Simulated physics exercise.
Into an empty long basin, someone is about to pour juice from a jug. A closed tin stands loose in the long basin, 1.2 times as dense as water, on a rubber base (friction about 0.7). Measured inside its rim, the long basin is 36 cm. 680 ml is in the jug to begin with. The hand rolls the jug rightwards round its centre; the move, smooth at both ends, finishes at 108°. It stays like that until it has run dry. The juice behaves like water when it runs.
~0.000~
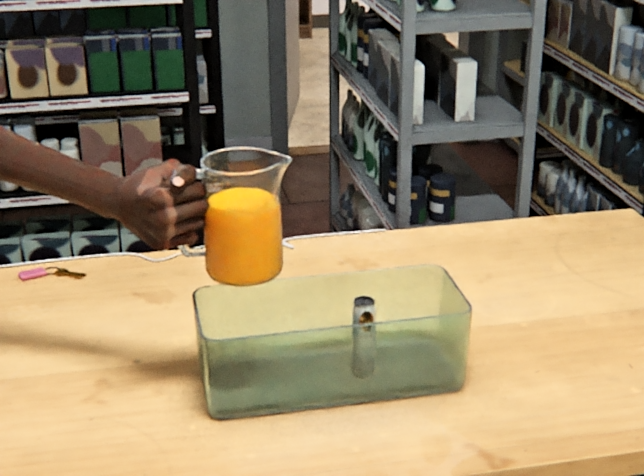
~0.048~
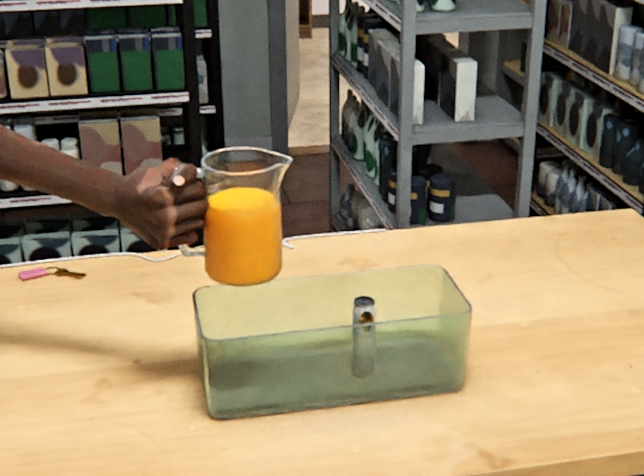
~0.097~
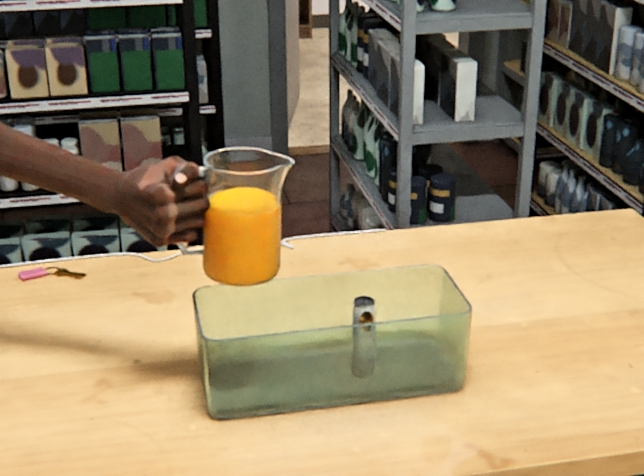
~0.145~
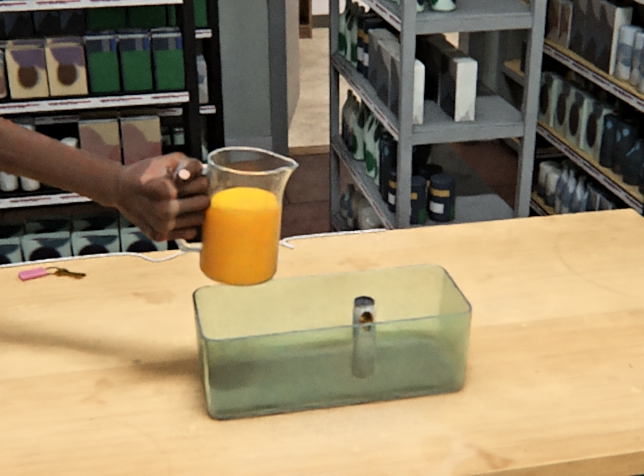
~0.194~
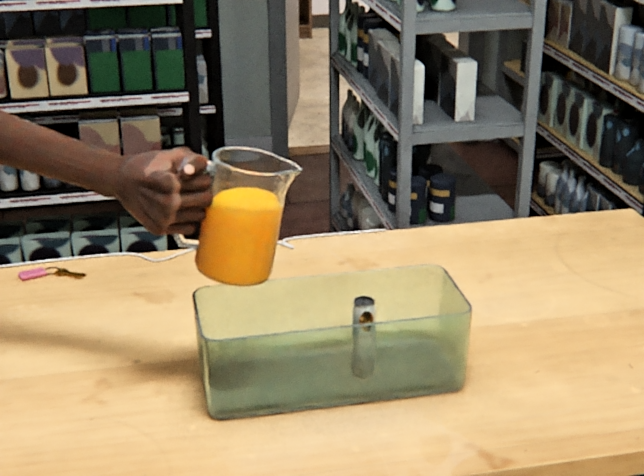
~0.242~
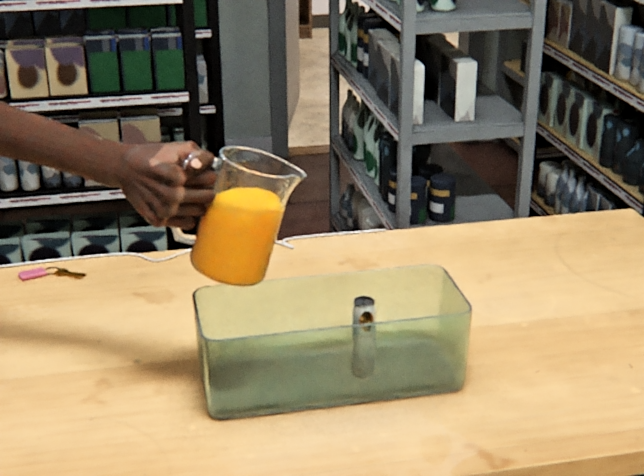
In a shop, a hand slowly tilts a jug of orange juice rightwards above an empty basin.
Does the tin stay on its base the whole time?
No. Looks like it will overturn.
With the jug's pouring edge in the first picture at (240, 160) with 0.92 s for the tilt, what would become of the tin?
Result: Tin upright.
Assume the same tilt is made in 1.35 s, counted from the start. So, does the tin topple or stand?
After the tilt, the tin has tipped over.
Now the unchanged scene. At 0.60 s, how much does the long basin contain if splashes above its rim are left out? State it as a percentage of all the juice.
About 0 per cent.
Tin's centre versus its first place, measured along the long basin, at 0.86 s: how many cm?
Some 1 cm.
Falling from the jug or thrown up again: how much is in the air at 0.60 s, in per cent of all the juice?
It comes to roughly 6 per cent.
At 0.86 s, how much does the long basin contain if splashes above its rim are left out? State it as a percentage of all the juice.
About 38 per cent.
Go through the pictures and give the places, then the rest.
The first frame shows tilt 0°; pouring edge (291, 158); surface from (205, 202) to (276, 196); the long basin's rim runs from (197, 315) to (457, 288); the tin's top is at (364, 304).
The second frame shows tilt 1°; pouring edge (292, 158); surface from (204, 201) to (277, 196).
The third frame shows tilt 3°; pouring edge (294, 160); surface from (205, 202) to (278, 195).
The fourth frame shows tilt 6°; pouring edge (297, 163); surface from (206, 202) to (278, 196).
The fifth frame shows tilt 11°; pouring edge (302, 168); surface from (206, 203) to (280, 196).
The sixth frame shows tilt 17°; pouring edge (306, 174); surface from (205, 210) to (282, 197).
Then, 0.60 s in, the tilt is 78° and 94 per cent is still to pour; the tin stands where it began.
Then, 0.86 s in, the tilt is 107° and 41 per cent is still to pour; the tin leans 6°.
Then, 1.13 s in, the tilt is 108° and 6 per cent is still to pour; the tin lies on its side.
Then, 1.42 s in, the tilt is 108° and 0 per cent is still to pour; the tin lies on its side.
Finally, the tin lies on its side.
